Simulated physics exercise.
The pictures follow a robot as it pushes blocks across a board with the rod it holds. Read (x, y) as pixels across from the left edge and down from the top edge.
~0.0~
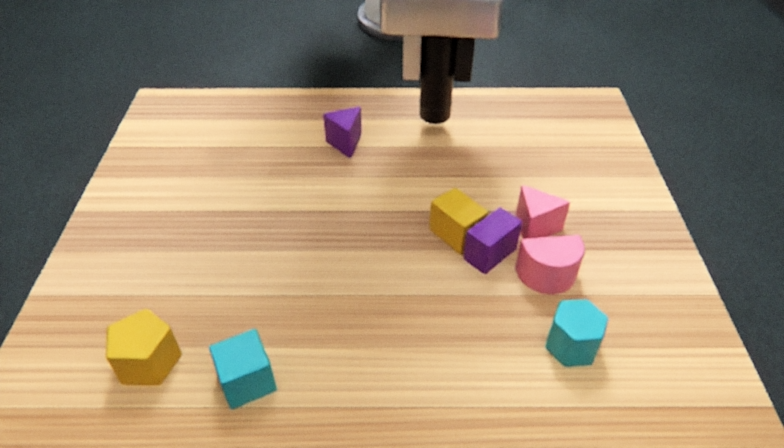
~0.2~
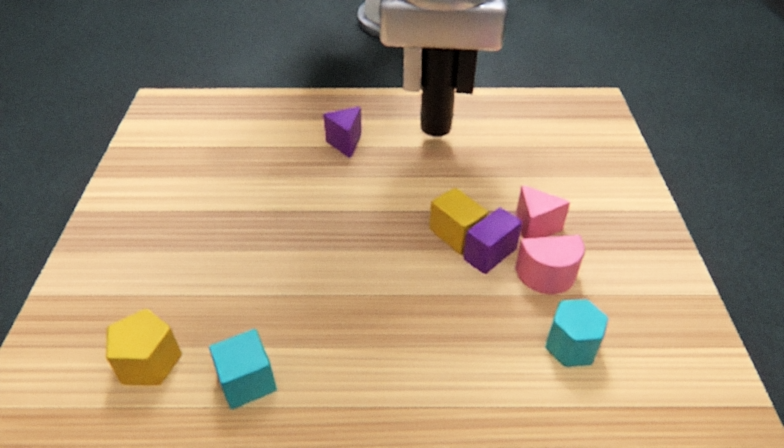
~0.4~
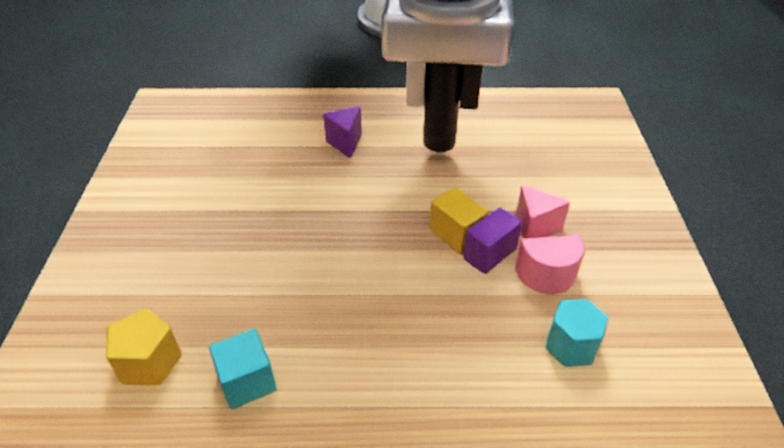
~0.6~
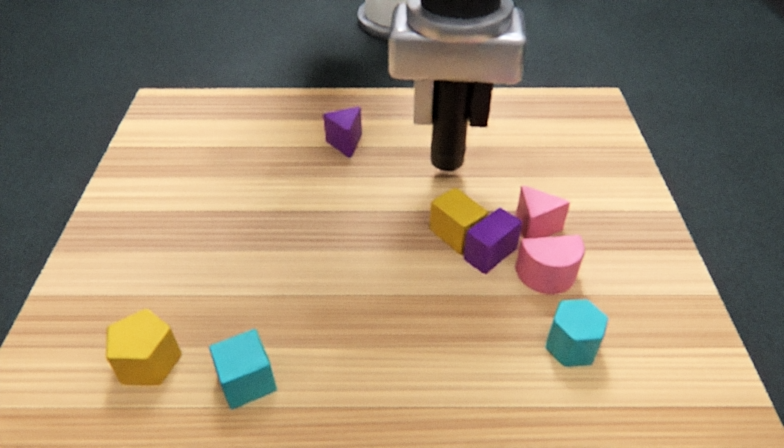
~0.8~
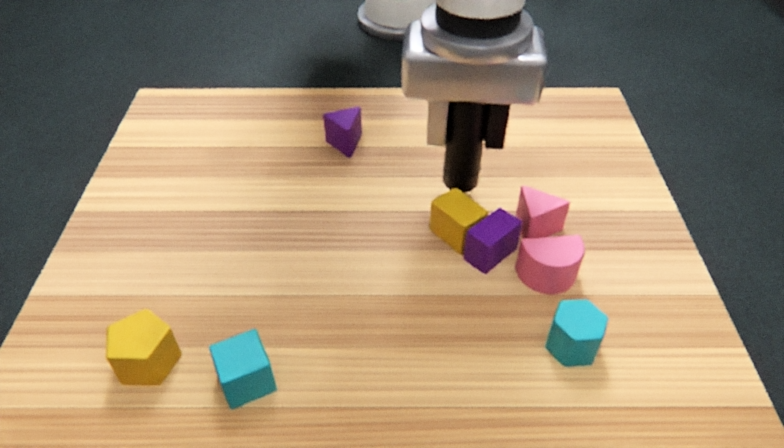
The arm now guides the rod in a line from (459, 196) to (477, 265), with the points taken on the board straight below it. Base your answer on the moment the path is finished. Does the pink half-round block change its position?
Going by the path, yes.
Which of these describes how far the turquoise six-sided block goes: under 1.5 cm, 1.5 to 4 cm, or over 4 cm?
Result: Under 1.5 cm.
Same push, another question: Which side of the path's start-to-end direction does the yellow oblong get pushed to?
Its shift is rightward.
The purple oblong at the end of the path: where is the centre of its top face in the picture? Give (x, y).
That would be at about pixel (513, 256).
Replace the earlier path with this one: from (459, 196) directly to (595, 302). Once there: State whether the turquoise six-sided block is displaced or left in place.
The turquoise six-sided block changes place.
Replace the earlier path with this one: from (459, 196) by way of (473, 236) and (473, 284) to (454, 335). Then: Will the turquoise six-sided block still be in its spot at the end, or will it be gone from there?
Put simply, it stays right there.
The first path, step by step. Halfway along, rod at (470, 216); yellow oblong at (452, 222), turned 15° anticlockwise; purple oblong at (497, 228).
At the end, rod at (479, 252); yellow oblong at (443, 243), turned 30° clockwise; purple oblong at (513, 256), turned 25° anticlockwise; pink three-sided block unmoved; pink half-round block at (566, 256), turned 25° anticlockwise; turquoise six-sided block unmoved.
